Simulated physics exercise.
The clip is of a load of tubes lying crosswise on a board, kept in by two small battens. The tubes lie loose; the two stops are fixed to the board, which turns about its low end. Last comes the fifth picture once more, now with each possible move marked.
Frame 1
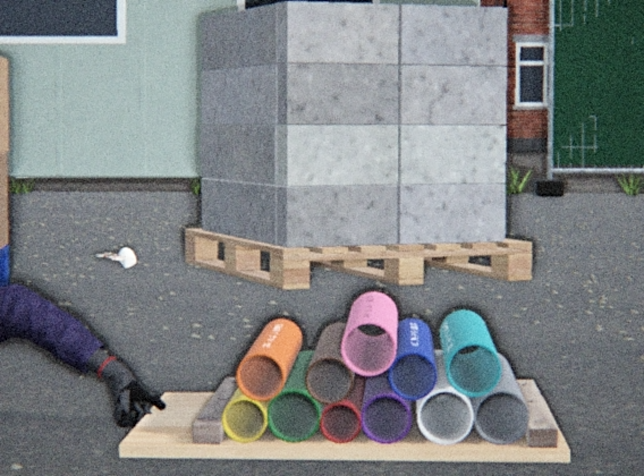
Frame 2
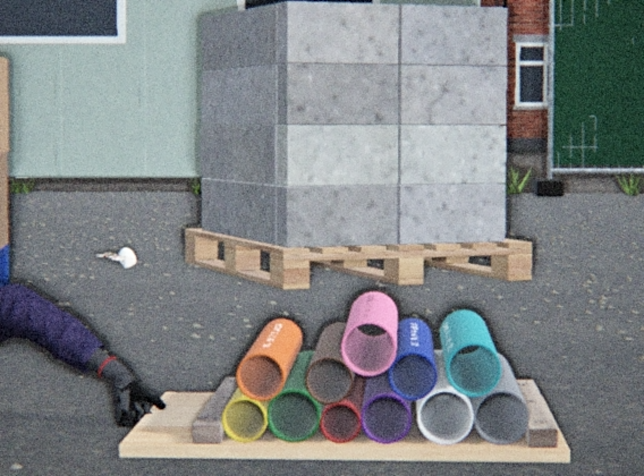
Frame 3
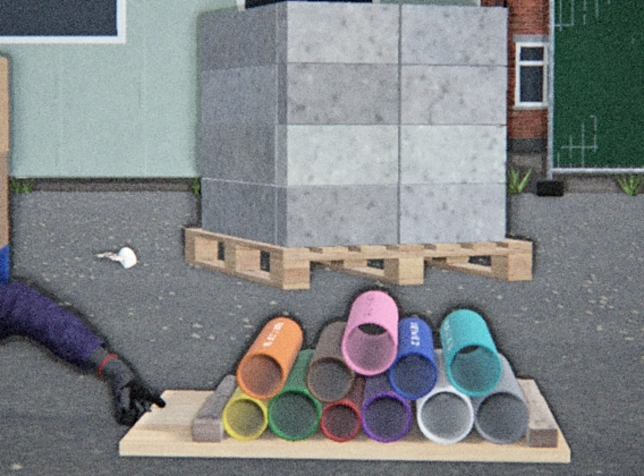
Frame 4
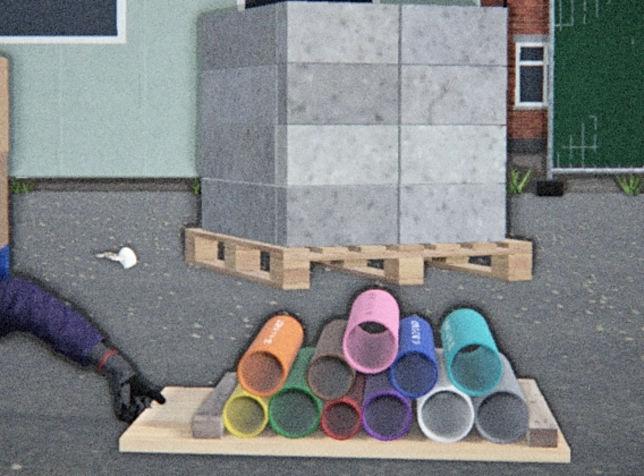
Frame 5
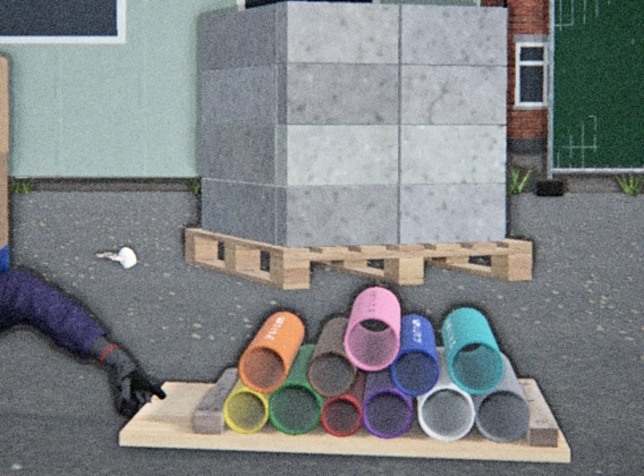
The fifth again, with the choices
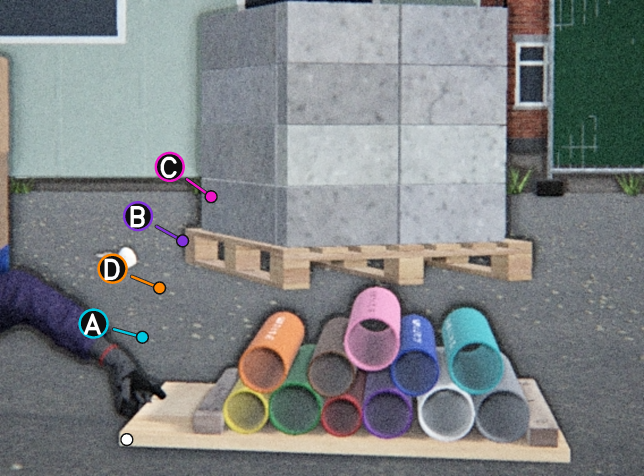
To begin with, a dark-gloved hand in a purple sleeve rests at the left end of a wooden board carrying a pile of colourful tubes between two small battens, before stacked grey blocks on a pallet. The hand stays at the board's edge, and the board and pile show almost no movement throughout.
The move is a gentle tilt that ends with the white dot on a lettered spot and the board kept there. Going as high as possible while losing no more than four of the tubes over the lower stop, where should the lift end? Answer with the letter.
Lift it to C and no more.
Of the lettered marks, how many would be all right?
The number is four.
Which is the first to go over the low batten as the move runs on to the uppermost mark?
First is the turquoise one.
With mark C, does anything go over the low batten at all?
At C: Yes.
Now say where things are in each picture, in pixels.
In the first picture, grey tube (501, 418); brown tube (329, 381); turquoise tube (474, 370).
In the second picture, turquoise tube (474, 370); blue tube (413, 376).
In the third picture, board (349, 414); yellow tube (244, 419); green tube (294, 415); white tube (445, 416).
In the fourth picture, board (349, 413); yellow tube (245, 416); green tube (294, 413).
In the fifth picture, board (349, 410); yellow tube (246, 412); green tube (295, 409).
On the marked copy, A at (143, 337); B at (183, 241); C at (211, 197); D at (159, 288); the white dot at (127, 440).
With C. Early on, board at 20°.
Further on, board at 36°.
At the end, board at 36°, four over the low batten (brown, turquoise, blue, pink).
As for the rest, A none over the low batten; B three over the low batten (turquoise, blue, pink); D none over the low batten.
